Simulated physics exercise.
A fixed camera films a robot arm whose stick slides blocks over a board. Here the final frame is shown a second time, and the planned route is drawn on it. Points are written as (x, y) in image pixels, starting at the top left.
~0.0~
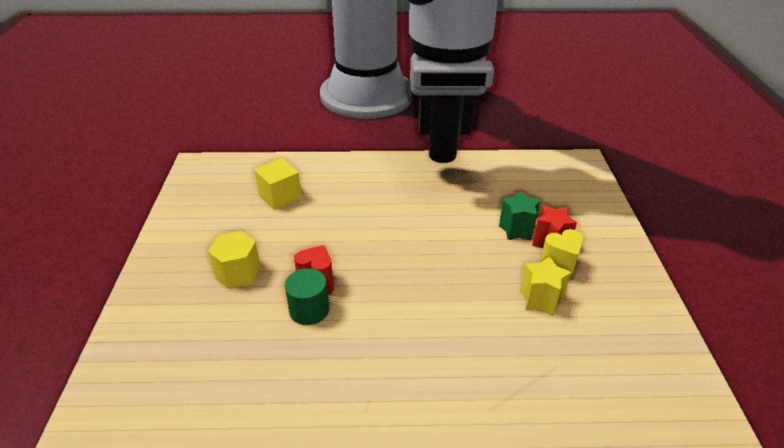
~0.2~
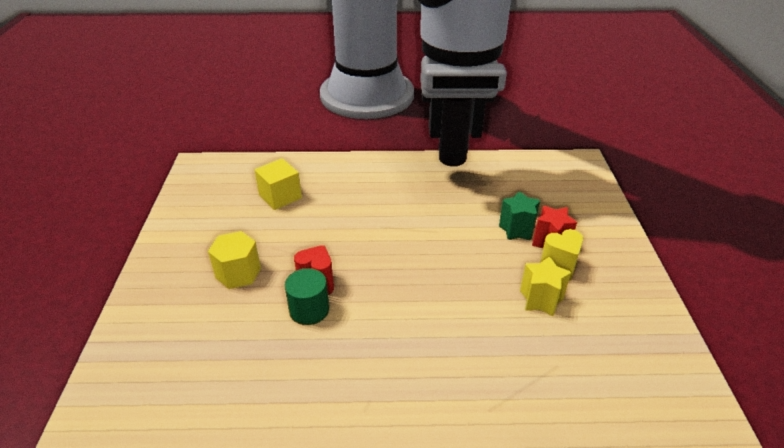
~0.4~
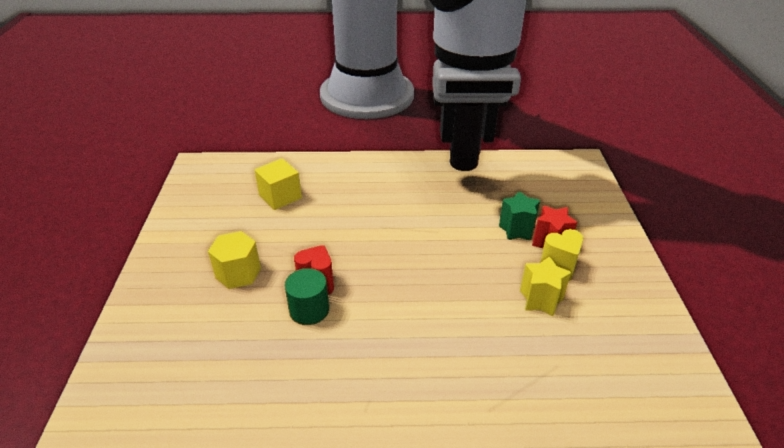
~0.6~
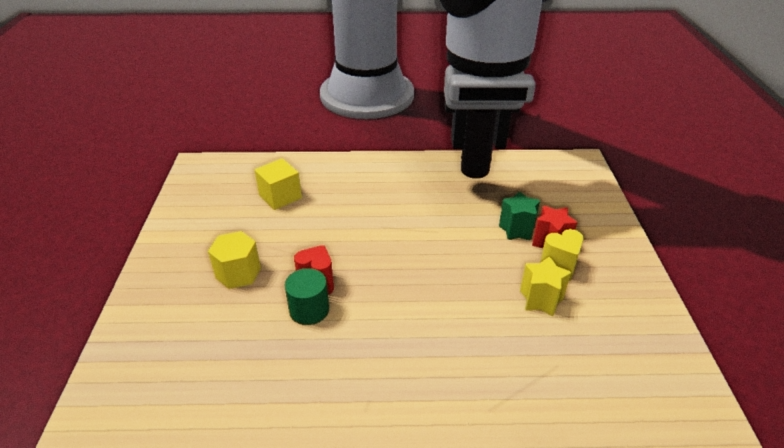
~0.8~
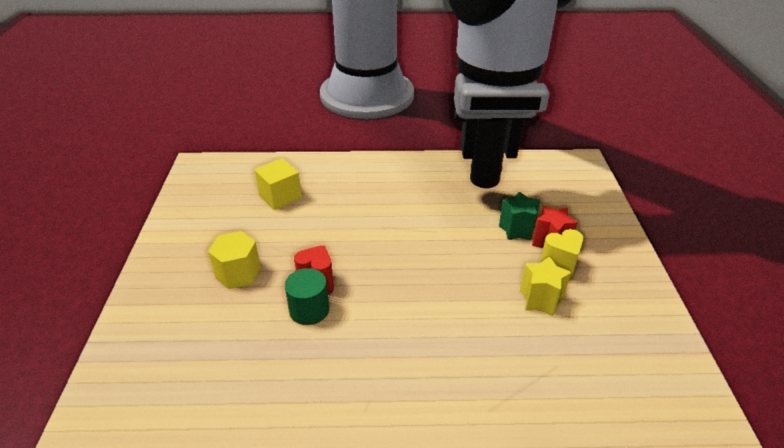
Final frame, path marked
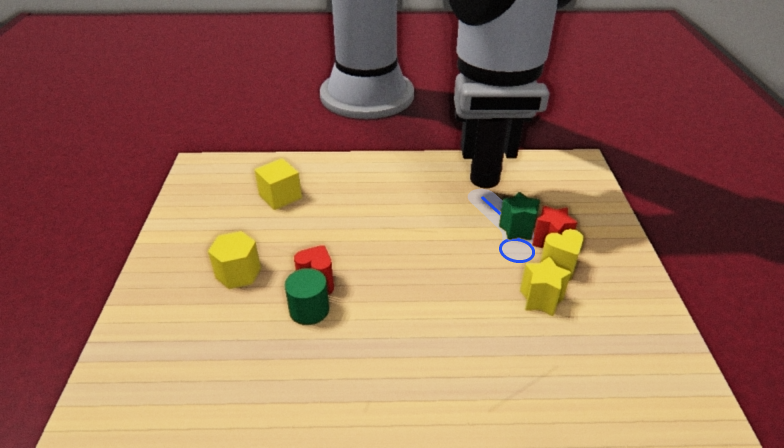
A grey-and-white robot arm with a black stick reaches over the far edge of a pale wooden board on a dark red surface, seen from a fixed view in front and above. A yellow cube, yellow hexagon, red heart and green cylinder sit at left; green, red and yellow blocks cluster at right. The stick moves slowly right and slightly nearer, towards the green star, while every block stays still.
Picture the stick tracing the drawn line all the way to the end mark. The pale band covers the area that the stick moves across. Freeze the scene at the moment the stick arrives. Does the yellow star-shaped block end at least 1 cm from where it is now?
My answer is no.
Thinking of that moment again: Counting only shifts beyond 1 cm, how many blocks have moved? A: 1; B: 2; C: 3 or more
Option C.
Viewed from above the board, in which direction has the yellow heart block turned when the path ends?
Bird's-eye view: Clockwise.
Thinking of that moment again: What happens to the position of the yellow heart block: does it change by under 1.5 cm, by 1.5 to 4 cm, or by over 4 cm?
It's set to move 1.5-4 cm.
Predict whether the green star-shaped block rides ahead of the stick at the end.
Slipped off.
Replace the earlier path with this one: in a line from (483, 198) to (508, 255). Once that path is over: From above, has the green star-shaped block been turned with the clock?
I expect not.
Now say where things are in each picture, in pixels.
The first picture shows stick's lower end (443, 157); green star-shaped block (522, 203); yellow star-shaped block (548, 272); red star-shaped block (557, 216); yellow heart block (567, 240).
The second picture shows stick (453, 160); blocks still.
The third picture shows stick (464, 164); blocks still.
The fourth picture shows stick (475, 171); blocks still.
The fifth picture shows stick (485, 181); green star-shaped block (522, 203); yellow star-shaped block (548, 272); red star-shaped block (557, 216); yellow heart block (567, 240).
Drawn move, from (483, 198) via (500, 213) and (516, 230), ending at (517, 250).
On the path given first. One third of the way, stick (503, 196); nothing pushed yet.
Two thirds of the way, stick (520, 214); green star-shaped block (545, 221); red star-shaped block (579, 229); yellow heart block (580, 248), turned 50° clockwise.
At the end, stick (520, 233); green star-shaped block (554, 232), turned 30° anticlockwise; yellow star-shaped block still; red star-shaped block (589, 232), turned 25° anticlockwise; yellow heart block (586, 255), turned 70° clockwise.
